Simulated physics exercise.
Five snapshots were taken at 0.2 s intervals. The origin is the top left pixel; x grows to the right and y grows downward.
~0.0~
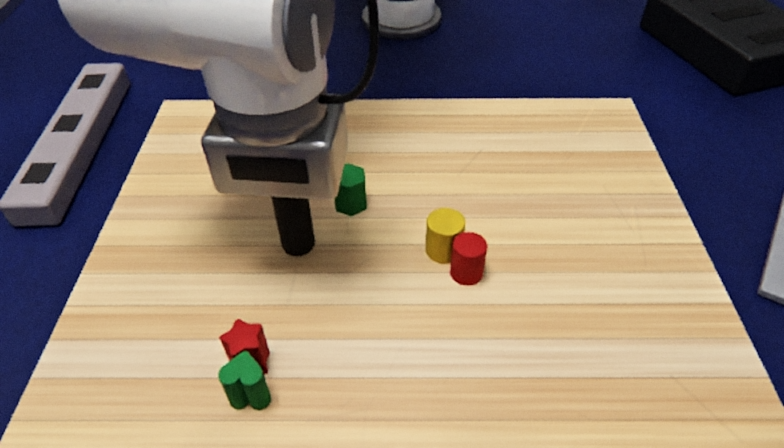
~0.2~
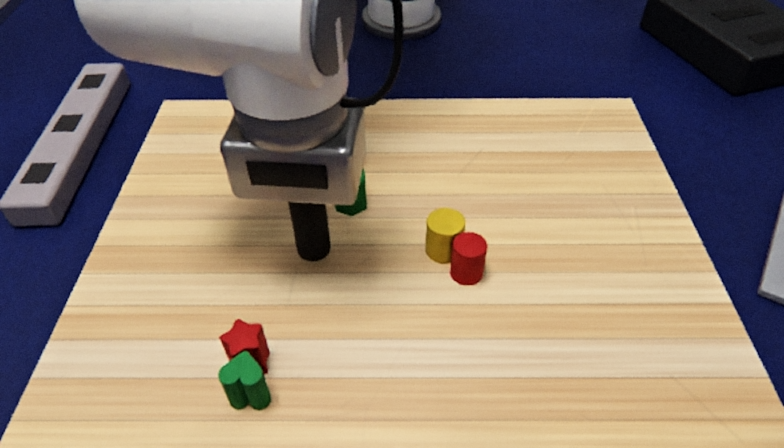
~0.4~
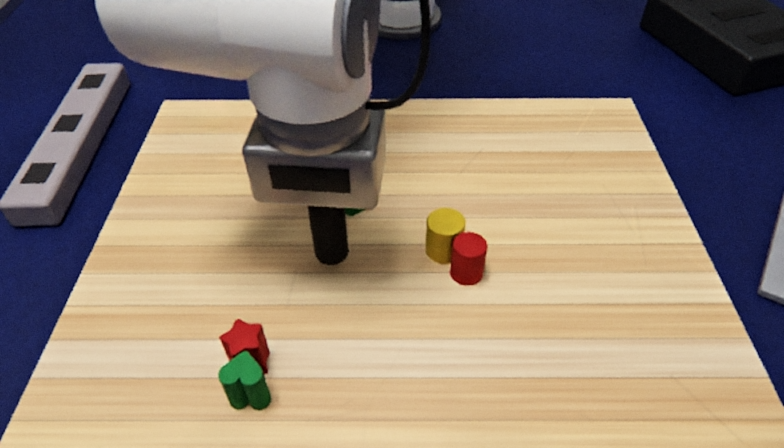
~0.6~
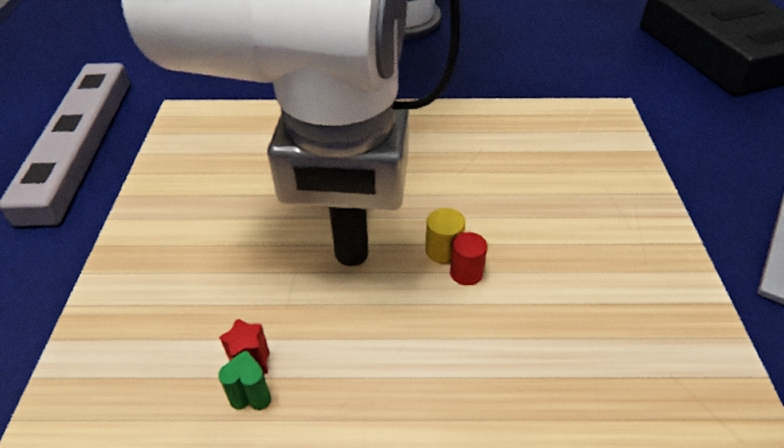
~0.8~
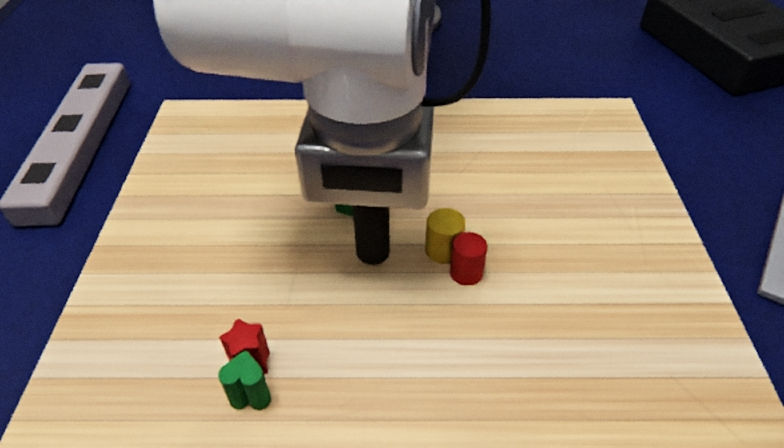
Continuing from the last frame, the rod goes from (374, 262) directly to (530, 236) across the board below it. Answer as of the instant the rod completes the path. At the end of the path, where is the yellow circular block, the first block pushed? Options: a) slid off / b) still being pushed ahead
Answer: B.
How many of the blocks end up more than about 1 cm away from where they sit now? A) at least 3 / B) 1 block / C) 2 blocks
B: 1 block.
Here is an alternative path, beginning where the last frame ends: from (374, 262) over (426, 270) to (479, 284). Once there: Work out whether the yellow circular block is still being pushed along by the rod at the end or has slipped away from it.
Prediction: Slipped aside.
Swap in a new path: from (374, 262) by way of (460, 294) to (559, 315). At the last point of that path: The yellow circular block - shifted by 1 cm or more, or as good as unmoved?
Its place stays the same.
On the path given first. One third of the way, rod at (430, 244); yellow circular block at (466, 217).
Two thirds of the way, rod at (481, 236); yellow circular block at (517, 207).
At the end, rod at (532, 227); yellow circular block at (566, 196); red circular block unmoved.
